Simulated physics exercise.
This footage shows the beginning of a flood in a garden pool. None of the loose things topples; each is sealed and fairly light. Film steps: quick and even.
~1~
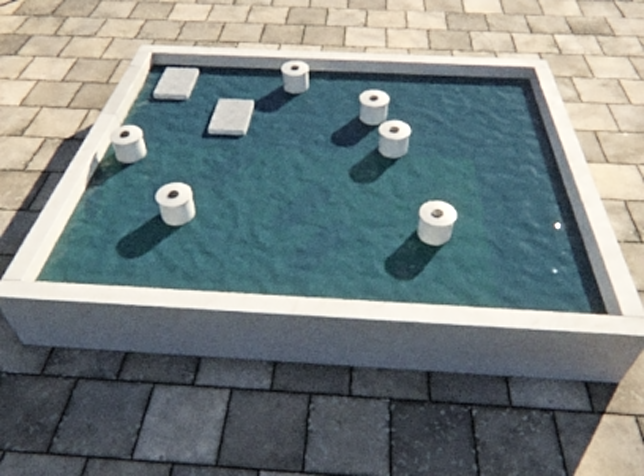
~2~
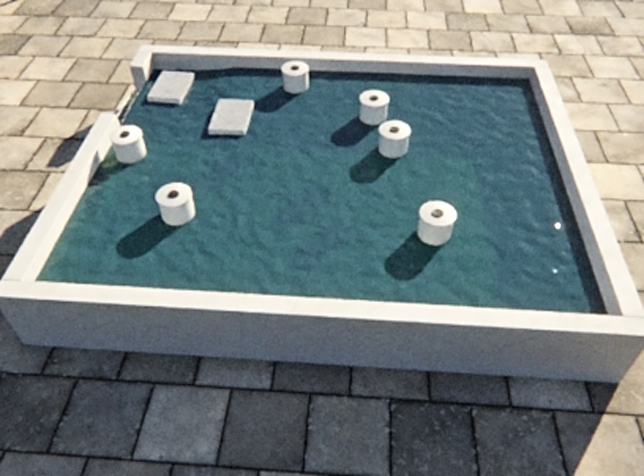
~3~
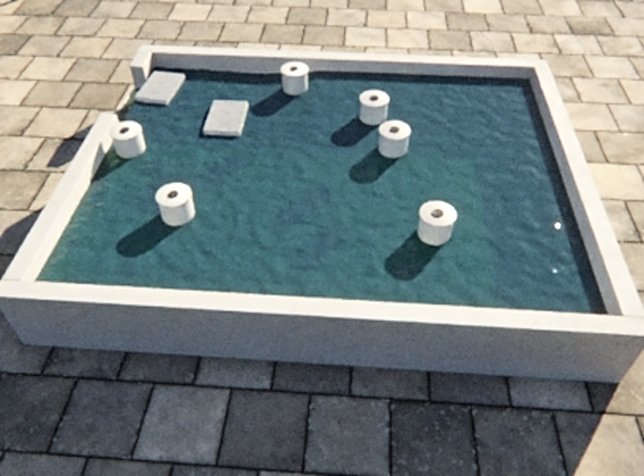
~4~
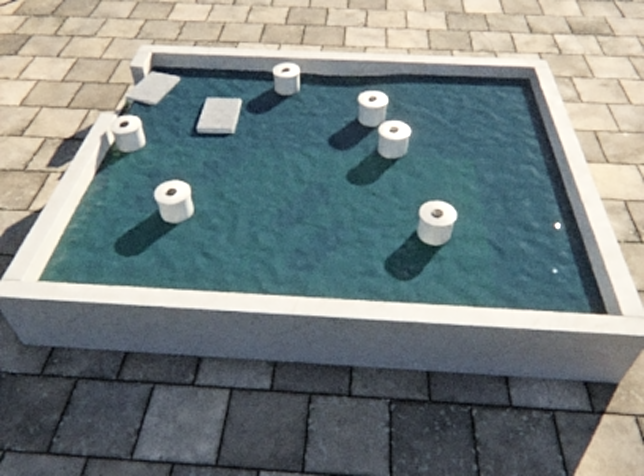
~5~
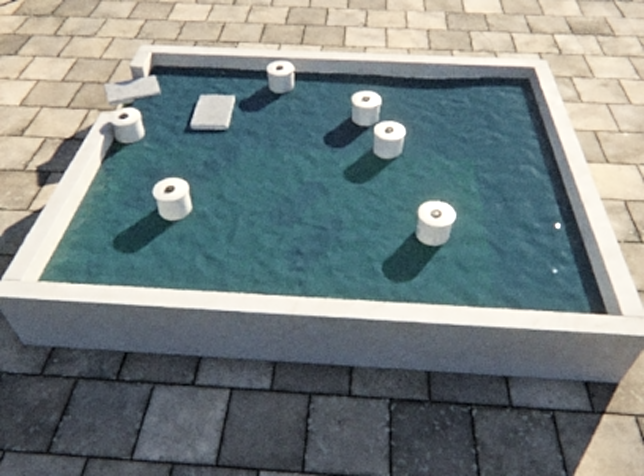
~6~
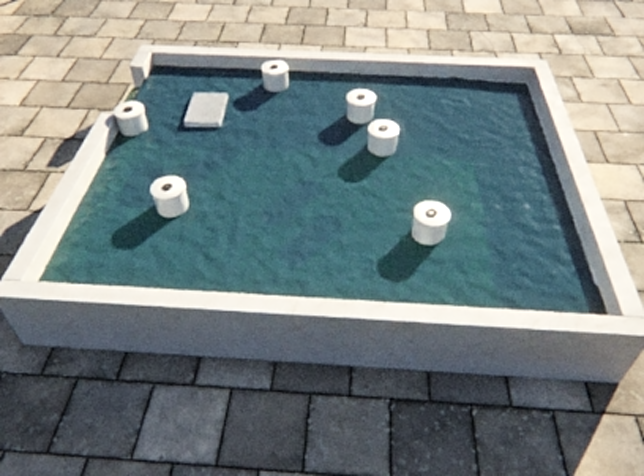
White floats and two pale square slabs drift on blue-green water in a low, white-walled square pool on grey and tan paving, seen from above at an angle by a still camera. The slabs sit at the upper left, with six round, hollow-topped floats spread around. A gap opens in the left wall, the outer slab slides through and disappears, and the other slab and the floats shift slightly, mostly leftward.
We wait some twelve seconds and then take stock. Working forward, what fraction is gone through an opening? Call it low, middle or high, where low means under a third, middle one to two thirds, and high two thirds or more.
Middle.
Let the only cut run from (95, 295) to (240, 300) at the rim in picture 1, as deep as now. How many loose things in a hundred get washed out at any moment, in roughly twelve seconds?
Close to 10 percent, more or less.
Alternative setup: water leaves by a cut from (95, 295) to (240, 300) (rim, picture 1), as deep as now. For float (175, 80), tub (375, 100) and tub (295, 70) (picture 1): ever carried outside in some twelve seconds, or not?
Turn by turn - stays put, stays put, stays put.
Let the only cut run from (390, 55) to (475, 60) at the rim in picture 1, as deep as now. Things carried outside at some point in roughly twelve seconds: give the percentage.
Estimate: Close to 20 per cent.
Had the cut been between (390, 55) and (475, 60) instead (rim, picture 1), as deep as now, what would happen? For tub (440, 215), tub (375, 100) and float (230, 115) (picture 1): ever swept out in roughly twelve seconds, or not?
Outcome for each, in the order asked: Not flushed / flushed / not flushed.
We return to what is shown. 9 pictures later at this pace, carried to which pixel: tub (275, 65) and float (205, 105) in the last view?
Estimate: (235, 68), then (153, 98).
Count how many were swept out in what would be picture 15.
2 in all.
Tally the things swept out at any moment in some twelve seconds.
Exactly 4.
A moment on, 1 of 8 are out; 7 afloat.
Next, 2 of 8 are out; 6 afloat.
Later, 3 of 8 are out; 5 afloat.
In the end, 4 of 8 are out; 4 afloat.
